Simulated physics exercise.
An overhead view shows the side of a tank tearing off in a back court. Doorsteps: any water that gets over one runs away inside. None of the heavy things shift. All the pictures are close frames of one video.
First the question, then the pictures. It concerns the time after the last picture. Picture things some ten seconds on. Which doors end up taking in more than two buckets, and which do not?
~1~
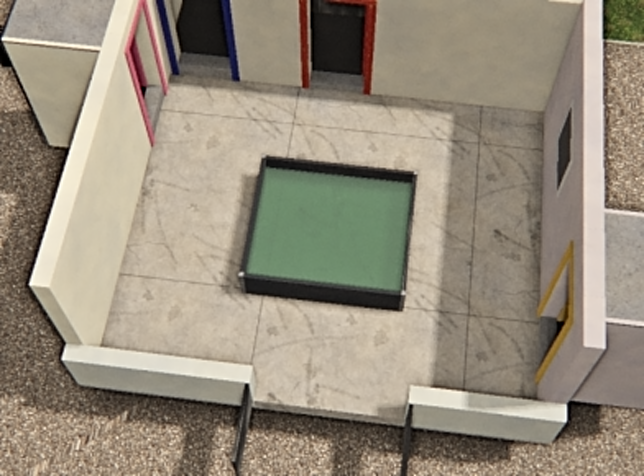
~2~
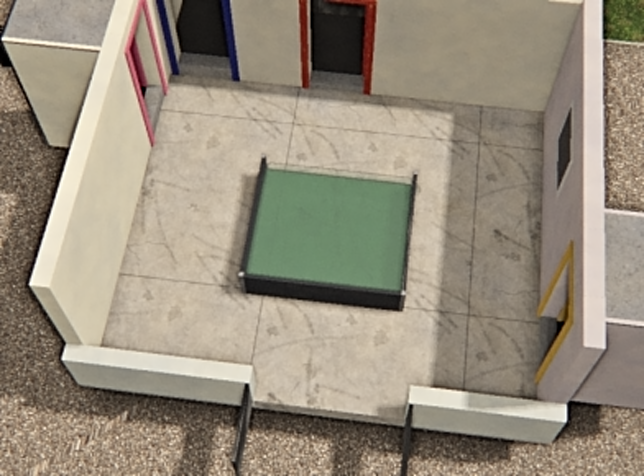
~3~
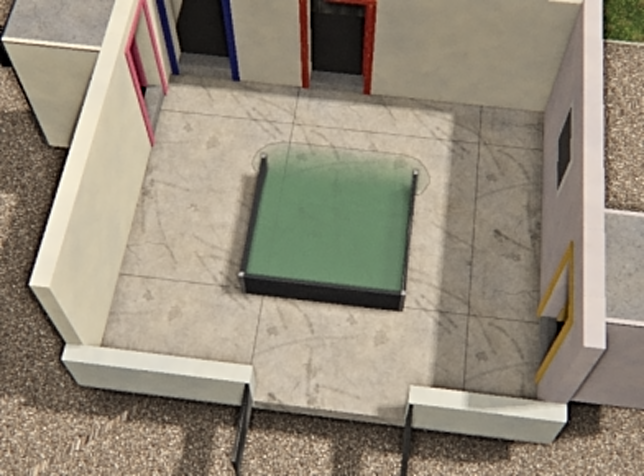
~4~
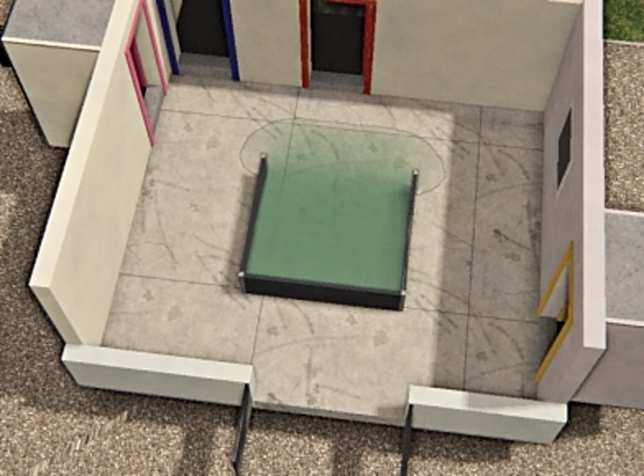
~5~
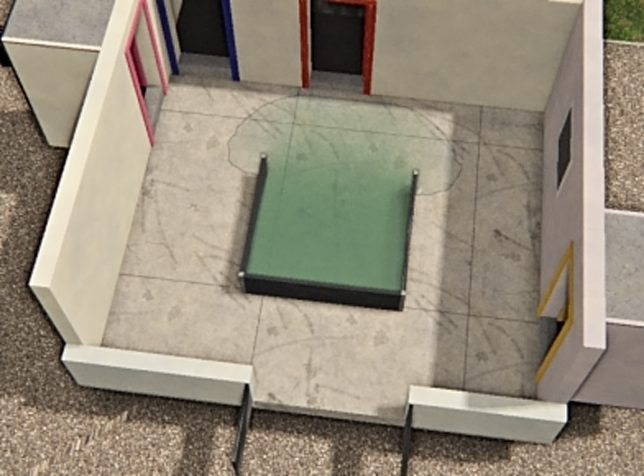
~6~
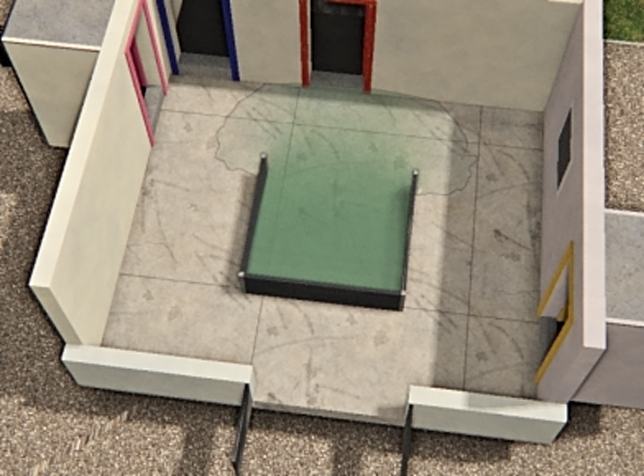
The blue door will be at or under the cap; the pink door will be at or under the cap; the yellow door will be at or under the cap; the red door will be over the cap.
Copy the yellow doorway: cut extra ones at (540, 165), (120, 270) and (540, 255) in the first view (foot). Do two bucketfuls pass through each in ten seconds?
Door by door: Ends up above, ends up below, ends up below.
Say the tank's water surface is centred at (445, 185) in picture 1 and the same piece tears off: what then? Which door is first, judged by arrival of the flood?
The one in red.
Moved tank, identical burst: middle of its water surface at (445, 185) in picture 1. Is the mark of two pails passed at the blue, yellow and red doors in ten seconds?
The blue one stays within the limit, the yellow one stays within the limit, and the red one stays within the limit.
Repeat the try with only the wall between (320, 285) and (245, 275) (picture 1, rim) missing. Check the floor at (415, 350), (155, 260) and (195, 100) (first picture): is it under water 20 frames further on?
Spot one ends up untouched by the spill, spot two deluged, spot three untouched by the spill.
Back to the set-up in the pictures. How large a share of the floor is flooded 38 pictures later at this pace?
That comes to about 90 per cent.
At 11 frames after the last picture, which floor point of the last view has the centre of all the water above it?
Roughly (343, 171).
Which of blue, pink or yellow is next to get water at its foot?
That would be the door marked blue.
A moment on, water covers 25 % of the floor; the blue door wet at the sill, nothing in, the pink door not reached, the yellow door not reached, the red door over two buckets in.
Next, water covers 30 % of the floor; the blue door wet at the sill, nothing in, the pink door wet at the sill, nothing in, the yellow door not reached, the red door far over two buckets in.
Then, water covers 50 % of the floor; the blue door wet at the sill, nothing in, the pink door wet at the sill, nothing in, the yellow door not reached, the red door far over two buckets in.
Later, water covers 90 % of the floor; the blue door wet at the sill, nothing in, the pink door wet at the sill, nothing in, the yellow door wet at the sill, nothing in, the red door far over two buckets in.
In the end, water covers 95 % of the floor; the blue door wet at the sill, nothing in, the pink door wet at the sill, nothing in, the yellow door wet at the sill, nothing in, the red door far over two buckets in.
